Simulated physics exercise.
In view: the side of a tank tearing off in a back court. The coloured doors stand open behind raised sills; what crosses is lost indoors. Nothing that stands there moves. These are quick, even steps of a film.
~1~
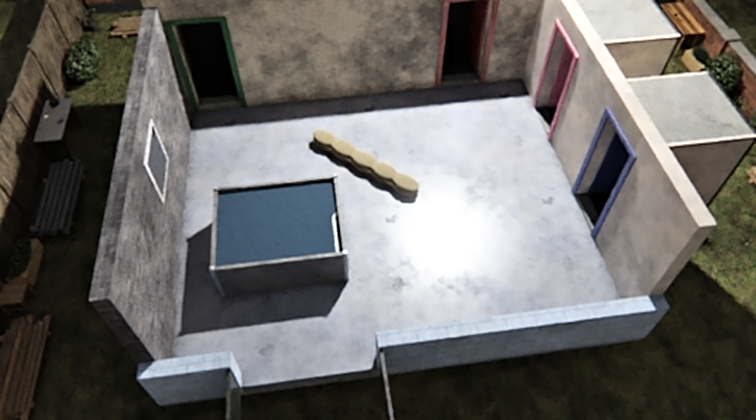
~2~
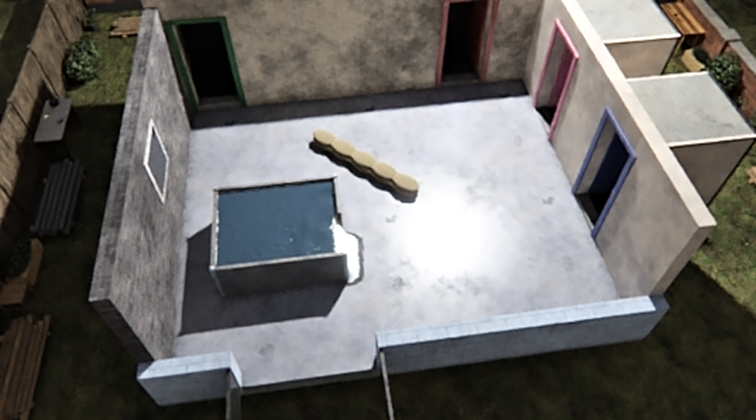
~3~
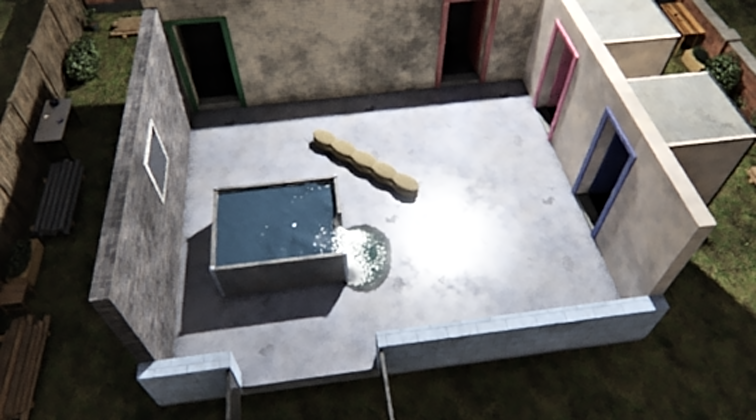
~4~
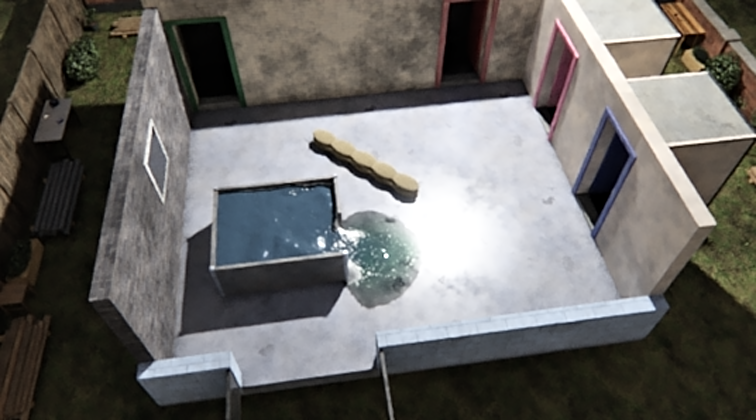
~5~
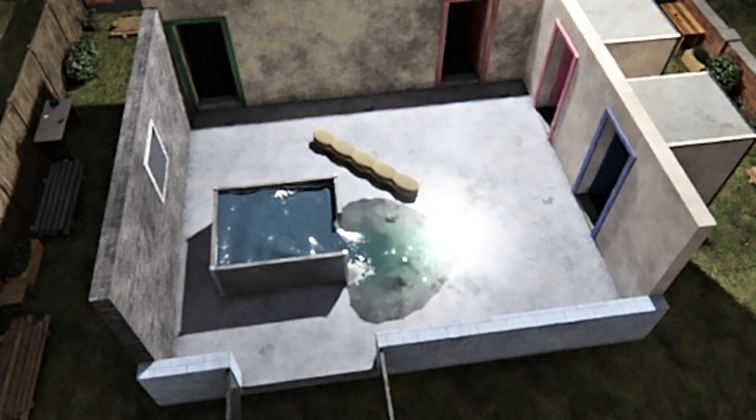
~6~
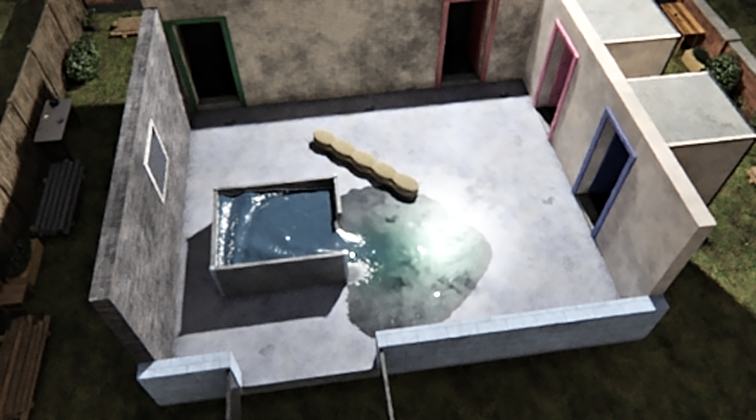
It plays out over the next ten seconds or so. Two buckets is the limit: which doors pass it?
In the end: The red door holds within the limit; the blue door floods; the green door holds within the limit; the pink door floods.
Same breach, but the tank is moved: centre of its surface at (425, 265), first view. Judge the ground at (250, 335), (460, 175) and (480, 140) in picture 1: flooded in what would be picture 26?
As listed: Free of water, wet, awash.
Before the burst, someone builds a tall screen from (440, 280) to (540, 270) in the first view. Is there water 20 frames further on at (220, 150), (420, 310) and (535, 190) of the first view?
One after the other: No water, flooded, wet.
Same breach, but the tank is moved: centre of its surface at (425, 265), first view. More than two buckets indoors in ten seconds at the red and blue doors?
In short: The red one goes over, the blue one goes over.
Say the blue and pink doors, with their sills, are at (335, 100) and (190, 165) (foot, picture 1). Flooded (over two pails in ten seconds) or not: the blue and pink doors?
In short: The blue door lets less in, the pink door lets less in.
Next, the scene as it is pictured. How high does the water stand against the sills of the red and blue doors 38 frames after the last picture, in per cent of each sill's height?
Near 120 and 160 in a hundred.
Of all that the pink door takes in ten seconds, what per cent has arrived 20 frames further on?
Roughly 15 per cent.
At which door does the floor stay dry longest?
The green-painted one.
A moment on, water covers 30 % of the floor; the red door not reached, the blue door wet at the sill, nothing in, the green door not reached, the pink door not reached.
Next, water covers 40 % of the floor; the red door not reached, the blue door over two buckets in, the green door not reached, the pink door not reached.
Then, water covers 40 % of the floor; the red door not reached, the blue door far over two buckets in, the green door not reached, the pink door under two buckets in.
Later, water covers 55 % of the floor; the red door wet at the sill, nothing in, the blue door far over two buckets in, the green door not reached, the pink door under two buckets in.
In the end, water covers 80 % of the floor; the red door under two buckets in, the blue door far over two buckets in, the green door wet at the sill, nothing in, the pink door over two buckets in.
